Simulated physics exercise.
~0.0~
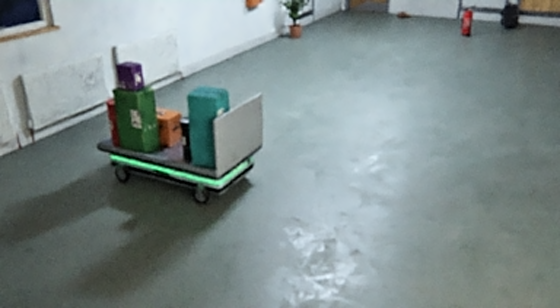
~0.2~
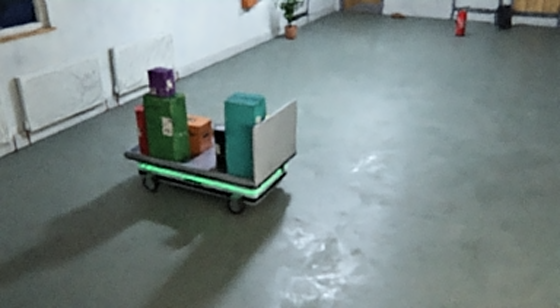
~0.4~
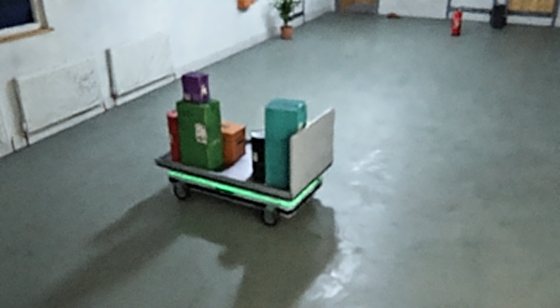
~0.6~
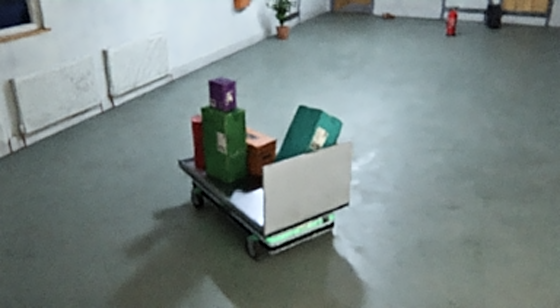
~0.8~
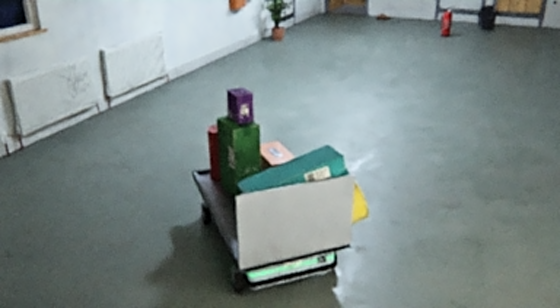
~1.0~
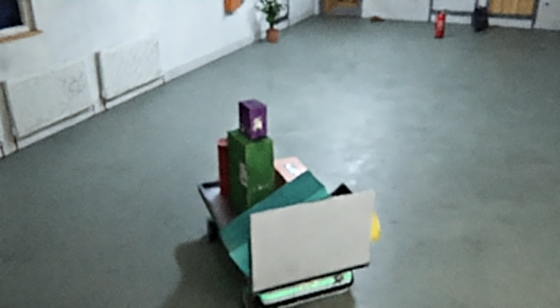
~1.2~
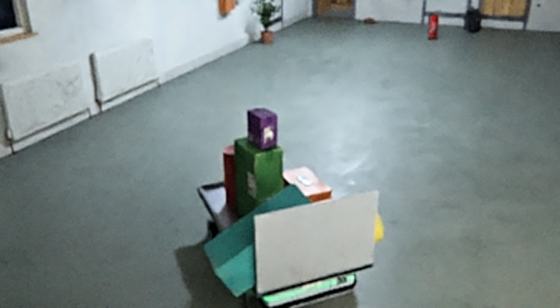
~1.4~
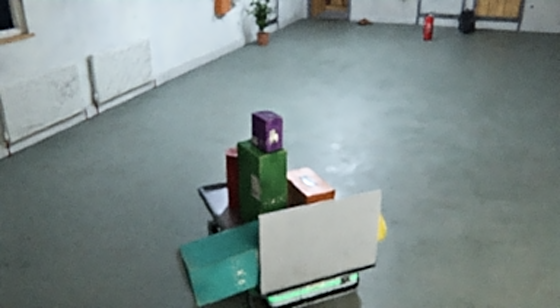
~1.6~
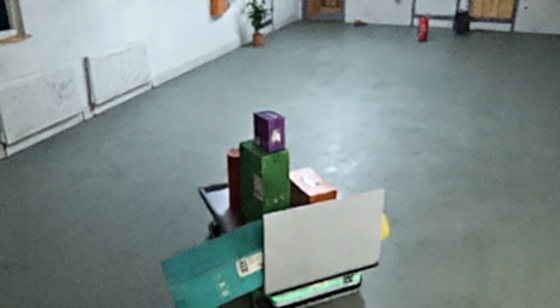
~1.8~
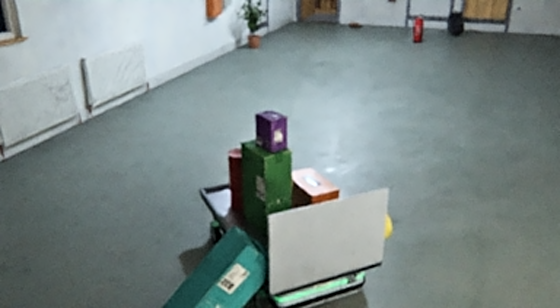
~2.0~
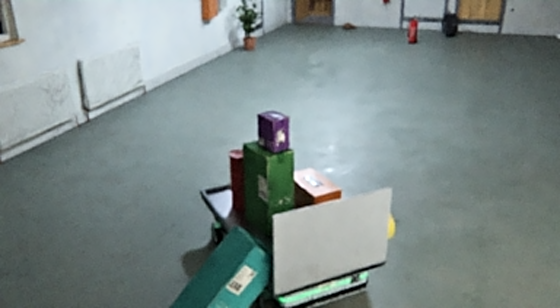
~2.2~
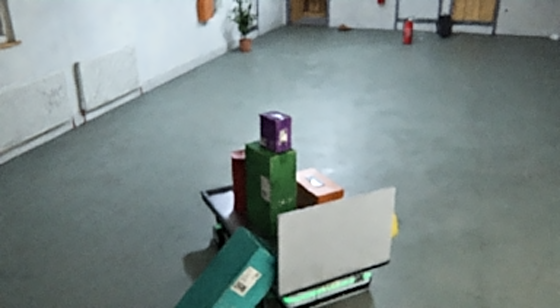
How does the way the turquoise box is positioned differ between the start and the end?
At the start the turquoise box stands upright on the cart. At the end it is leaning at a slant beside the cart.
